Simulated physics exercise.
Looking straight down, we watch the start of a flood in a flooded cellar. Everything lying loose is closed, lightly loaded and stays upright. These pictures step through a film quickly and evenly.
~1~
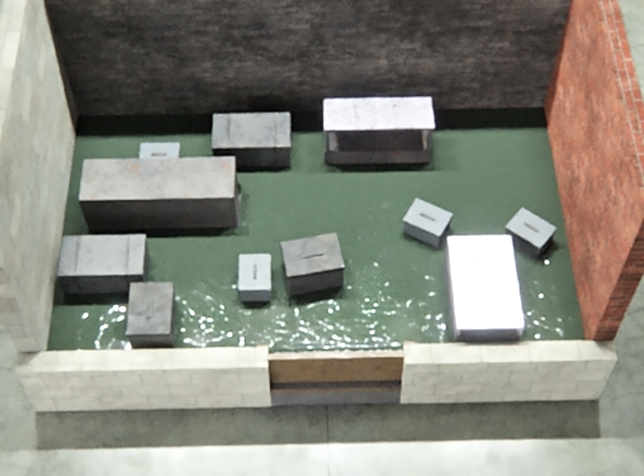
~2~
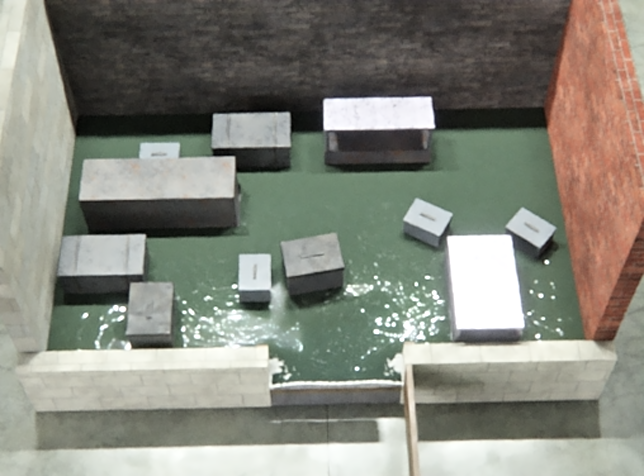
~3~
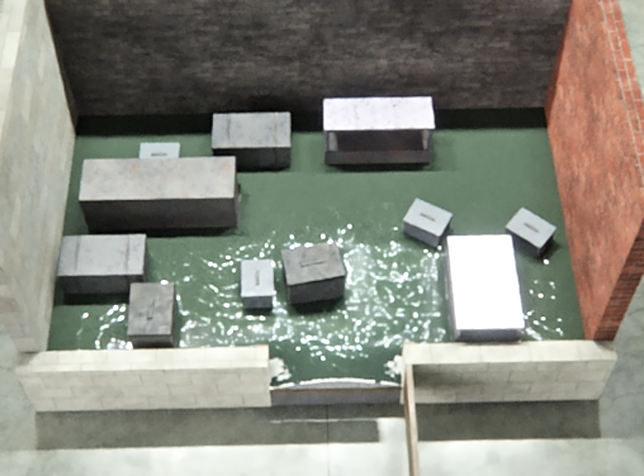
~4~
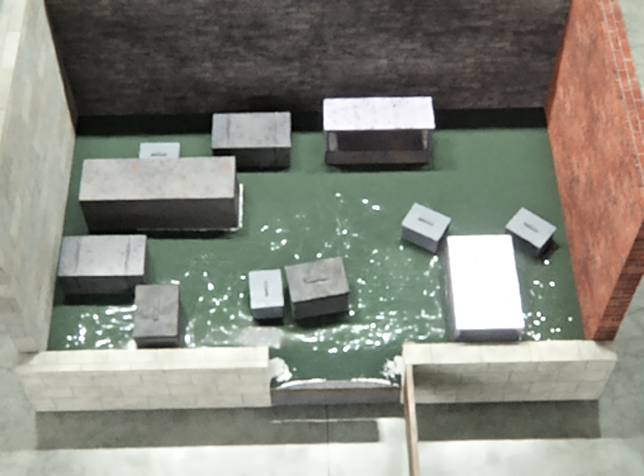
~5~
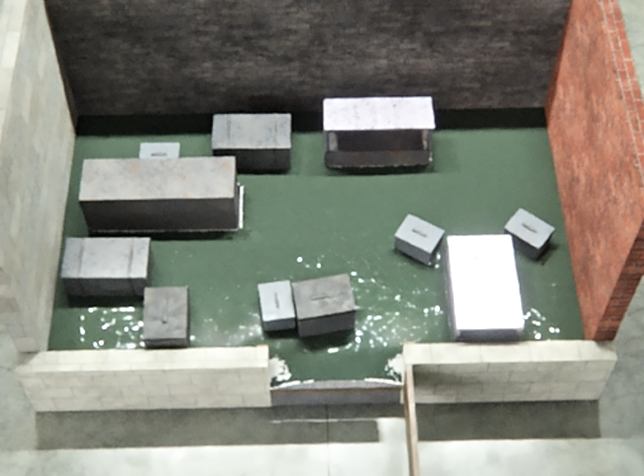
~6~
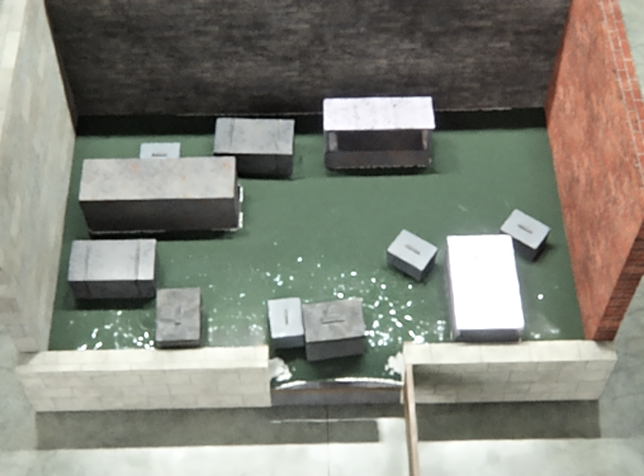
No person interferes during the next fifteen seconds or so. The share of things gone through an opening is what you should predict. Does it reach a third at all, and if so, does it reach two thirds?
Yes, and two thirds too.
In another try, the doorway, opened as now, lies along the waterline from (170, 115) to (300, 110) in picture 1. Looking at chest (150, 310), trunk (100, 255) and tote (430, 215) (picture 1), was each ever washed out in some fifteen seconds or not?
My answer, each in turn: Not lost, not lost, lost.
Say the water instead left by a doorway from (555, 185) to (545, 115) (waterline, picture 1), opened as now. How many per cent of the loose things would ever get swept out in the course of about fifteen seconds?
Roughly 40 in a hundred.
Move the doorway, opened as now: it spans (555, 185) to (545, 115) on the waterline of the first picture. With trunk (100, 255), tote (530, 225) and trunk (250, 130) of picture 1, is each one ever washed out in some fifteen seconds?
Item one doesn't escape, item two gets away, item three doesn't escape.
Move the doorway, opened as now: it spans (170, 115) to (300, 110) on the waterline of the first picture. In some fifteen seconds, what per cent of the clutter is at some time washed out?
I'd say some 60 in a hundred.
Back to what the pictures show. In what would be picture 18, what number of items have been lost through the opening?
By that point the tally is 4.
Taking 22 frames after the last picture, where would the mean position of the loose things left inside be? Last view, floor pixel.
Their average sits at about pixel (221, 249).
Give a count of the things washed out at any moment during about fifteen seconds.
So, 7 of them.
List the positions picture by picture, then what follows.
A chest at (312, 255), afloat; a tote at (255, 272) floats; 0 of 8 have shifted, in the first picture.
A chest at (312, 255), afloat; a tote at (255, 272), afloat; 0 of 8 have shifted, in the second picture.
A chest at (313, 263) floats, close to its start; a tote at (257, 278), afloat, close to its start; 2 of 8 have shifted, in the third picture.
A chest at (317, 279), afloat, close to its start; a tote at (266, 289), afloat, close to its start; 3 of 8 have shifted, in the fourth picture.
A chest at (323, 296), afloat, a stride from its start; a tote at (277, 300) floats, a stride from its start; 4 of 8 have shifted, in the fifth picture.
A chest at (333, 320), afloat, a stride from its start; a tote at (286, 317) floats, a stride from its start; 7 of 8 have shifted, in the sixth picture.
A moment on, 2 of 8 are out; 6 afloat.
Next, 4 of 8 are out; 4 afloat.
Later, 6 of 8 are out; 2 afloat.
In the end, 7 of 8 are out; 1 afloat.
